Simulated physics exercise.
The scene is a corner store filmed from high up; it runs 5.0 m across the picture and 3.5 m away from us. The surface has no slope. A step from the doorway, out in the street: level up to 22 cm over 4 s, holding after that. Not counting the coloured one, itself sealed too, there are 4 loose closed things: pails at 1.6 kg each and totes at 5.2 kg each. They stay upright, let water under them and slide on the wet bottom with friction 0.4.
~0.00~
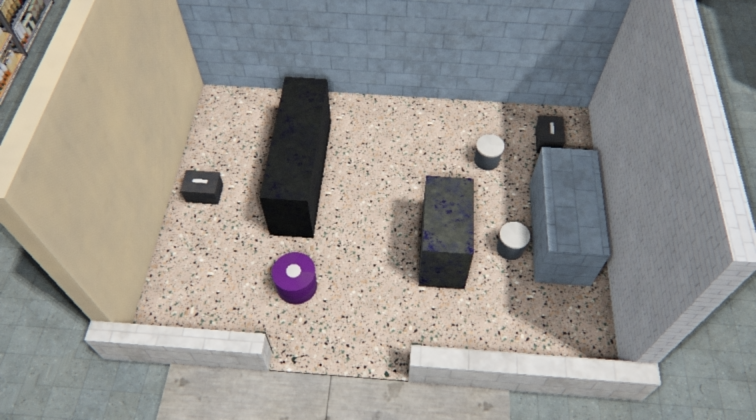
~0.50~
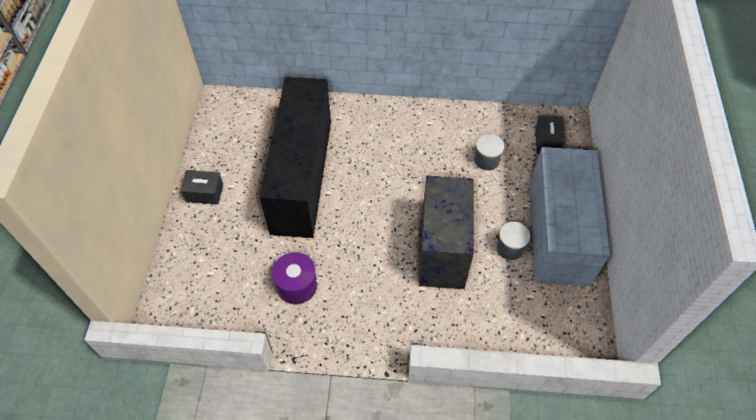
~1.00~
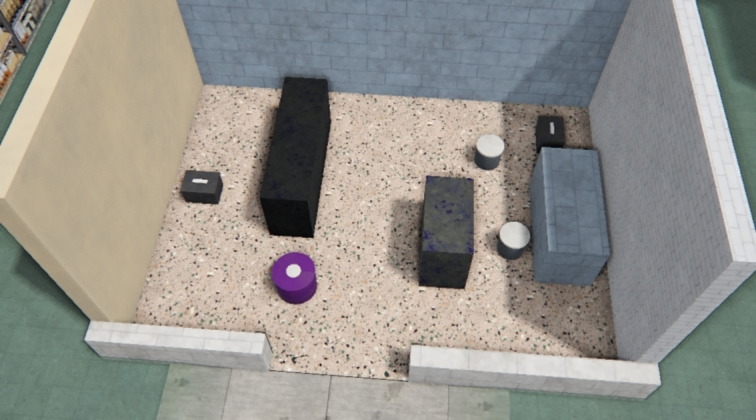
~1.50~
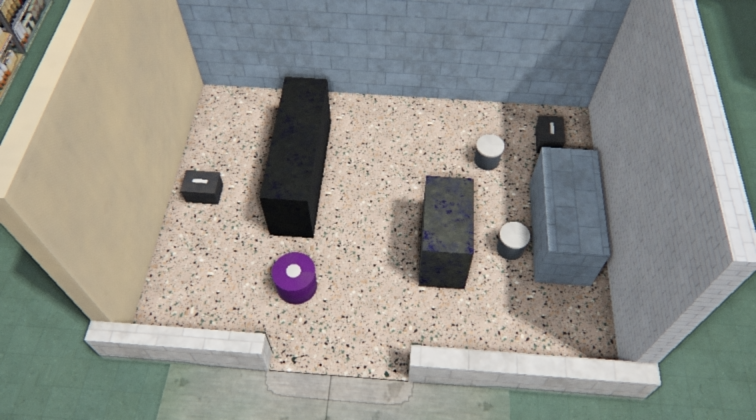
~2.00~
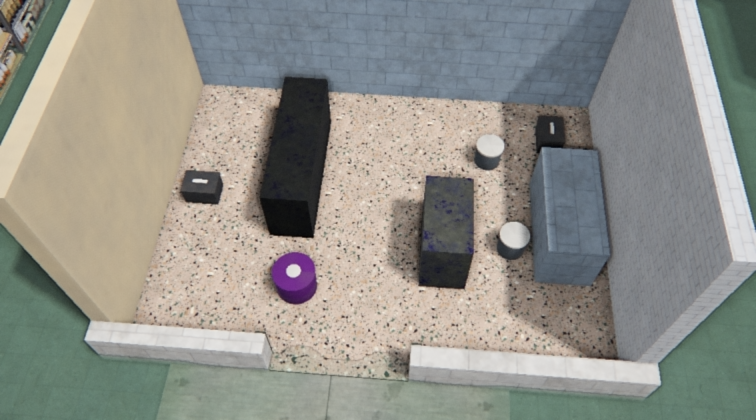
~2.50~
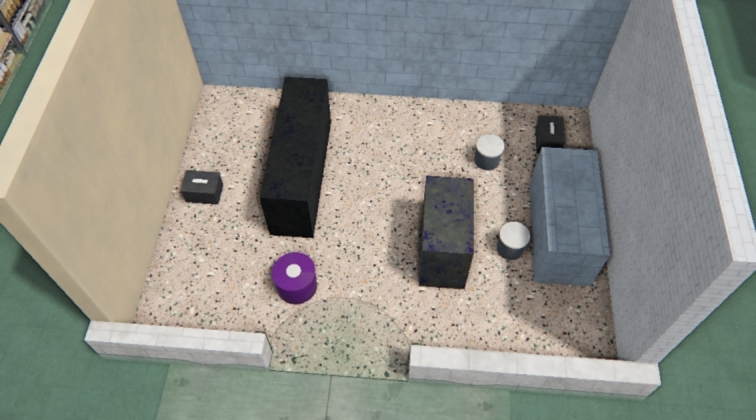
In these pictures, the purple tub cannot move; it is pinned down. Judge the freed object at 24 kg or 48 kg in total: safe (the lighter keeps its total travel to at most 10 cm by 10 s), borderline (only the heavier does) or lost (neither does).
Borderline.
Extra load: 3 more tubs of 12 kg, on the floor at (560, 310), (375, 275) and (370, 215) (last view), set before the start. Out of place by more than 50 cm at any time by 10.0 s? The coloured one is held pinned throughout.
In that order: Within it, beyond it, beyond it.
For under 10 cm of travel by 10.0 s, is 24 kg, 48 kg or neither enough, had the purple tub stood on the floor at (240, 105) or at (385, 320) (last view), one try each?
The big mass is needed; the big mass is needed.
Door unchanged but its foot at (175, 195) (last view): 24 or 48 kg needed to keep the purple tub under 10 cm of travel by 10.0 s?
With that change, you need the heavier one.
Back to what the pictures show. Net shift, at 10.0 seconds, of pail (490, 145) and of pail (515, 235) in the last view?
Respectively 140 and 50 centimetres.
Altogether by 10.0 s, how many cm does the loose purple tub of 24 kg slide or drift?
I'd say roughly 40 centimetres in all.
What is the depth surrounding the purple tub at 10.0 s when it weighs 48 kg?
About 9 cm.
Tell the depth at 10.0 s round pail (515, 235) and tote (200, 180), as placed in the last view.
Depth approx. 5 cm / 11 cm.
After 3.5 s the purple tub would be 0 cm from its start with 24 kg and 0 cm from its start with 48 kg; 4 cm of water round it then.
After 4.5 s the purple tub would be 6 cm from its start with 24 kg and 0 cm from its start with 48 kg; 7 cm of water round it then.
After 7.0 s the purple tub would be 38 cm from its start with 24 kg and 0 cm from its start with 48 kg; 8 cm of water round it then.
After 10.0 s the purple tub would be 42 cm from its start with 24 kg and 0 cm from its start with 48 kg; 9 cm of water round it then.
